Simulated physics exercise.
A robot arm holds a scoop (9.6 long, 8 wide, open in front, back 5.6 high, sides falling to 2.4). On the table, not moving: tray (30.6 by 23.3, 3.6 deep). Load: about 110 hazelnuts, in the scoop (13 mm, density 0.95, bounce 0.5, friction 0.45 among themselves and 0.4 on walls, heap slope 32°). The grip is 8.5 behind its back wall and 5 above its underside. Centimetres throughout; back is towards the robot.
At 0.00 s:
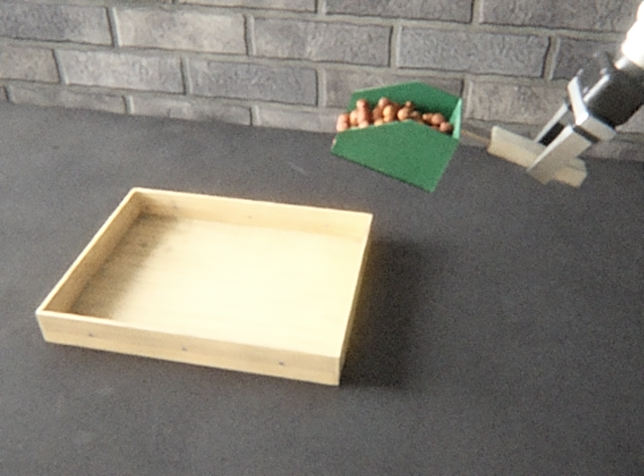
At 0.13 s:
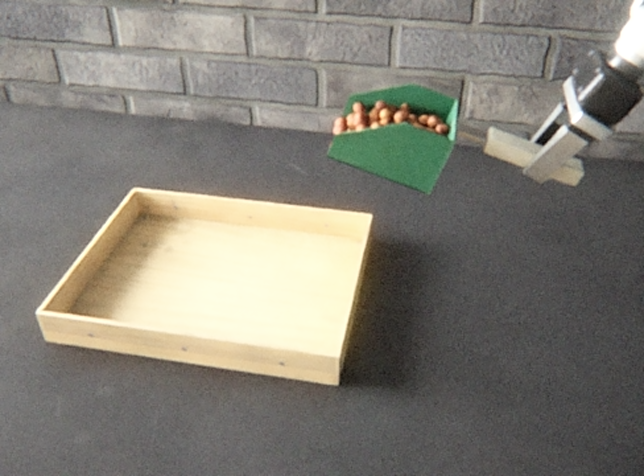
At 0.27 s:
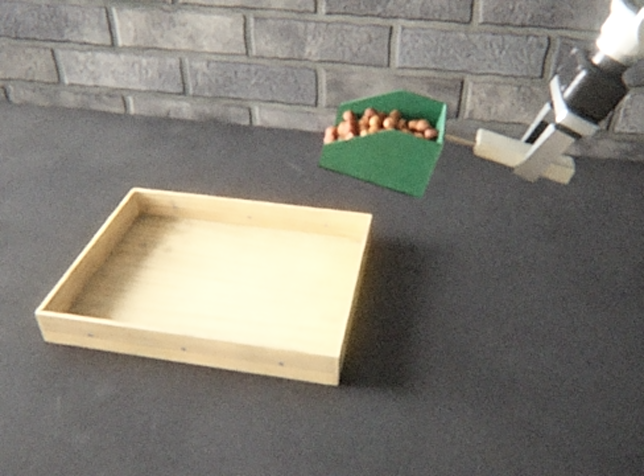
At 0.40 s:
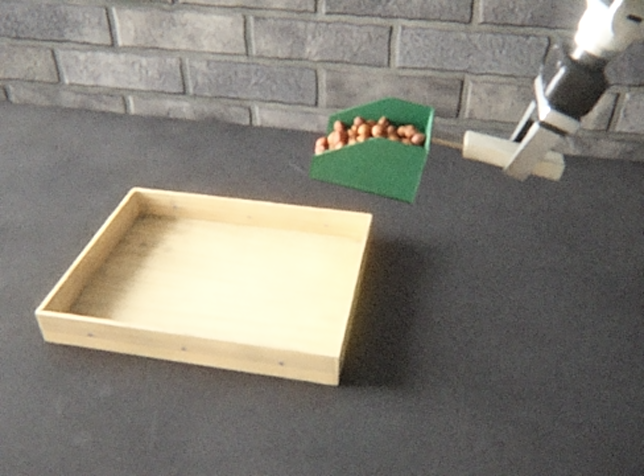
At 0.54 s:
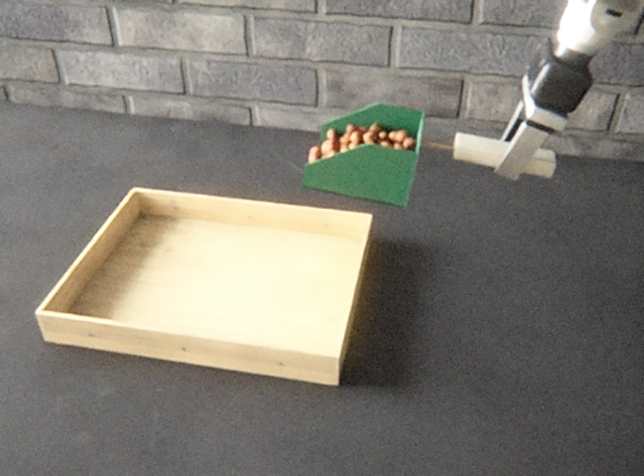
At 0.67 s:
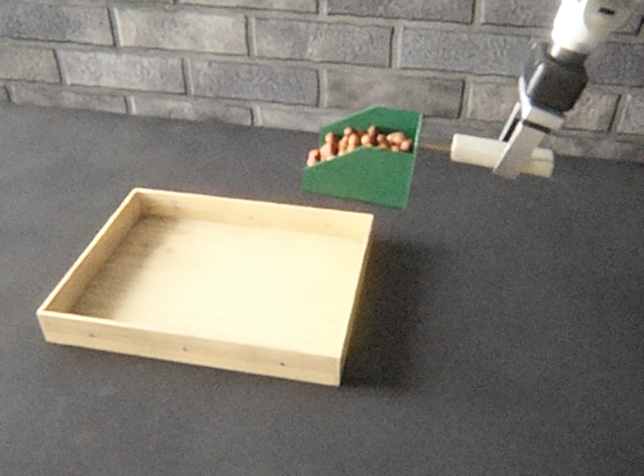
To begin with, a robot arm at the upper right holds a green scoop of hazelnuts, tilted back towards the arm, beyond a wooden tray on a dark table. The arm moves the scoop slightly left and down while gradually levelling it, the nuts staying heaped inside and the tray remaining empty.
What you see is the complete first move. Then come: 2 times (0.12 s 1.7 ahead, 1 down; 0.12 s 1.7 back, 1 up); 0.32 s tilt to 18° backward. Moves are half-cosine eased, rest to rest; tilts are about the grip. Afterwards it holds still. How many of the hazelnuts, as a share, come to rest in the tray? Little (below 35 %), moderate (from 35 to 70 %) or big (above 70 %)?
Share in the tray: Little (below 35 %).
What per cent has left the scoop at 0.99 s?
Some 5 per cent.
After 0.99 s, tilted 5° backward, highest piece 20 above the table; 105 on the scoop, 2 in the tray, 4 in flight or on a rim.
After 1.31 s, tilted 11° backward, highest piece 22 above the table; 95 on the scoop, 14 in the tray, 2 in flight or on a rim.
After 1.67 s, tilted 18° backward, highest piece 23 above the table; 95 on the scoop, 16 in the tray.
After 2.72 s, tilted 18° backward, highest piece 23 above the table; 95 on the scoop, 16 in the tray.
At rest, 95 on the scoop, 16 in the tray. That is 14 % in the tray.
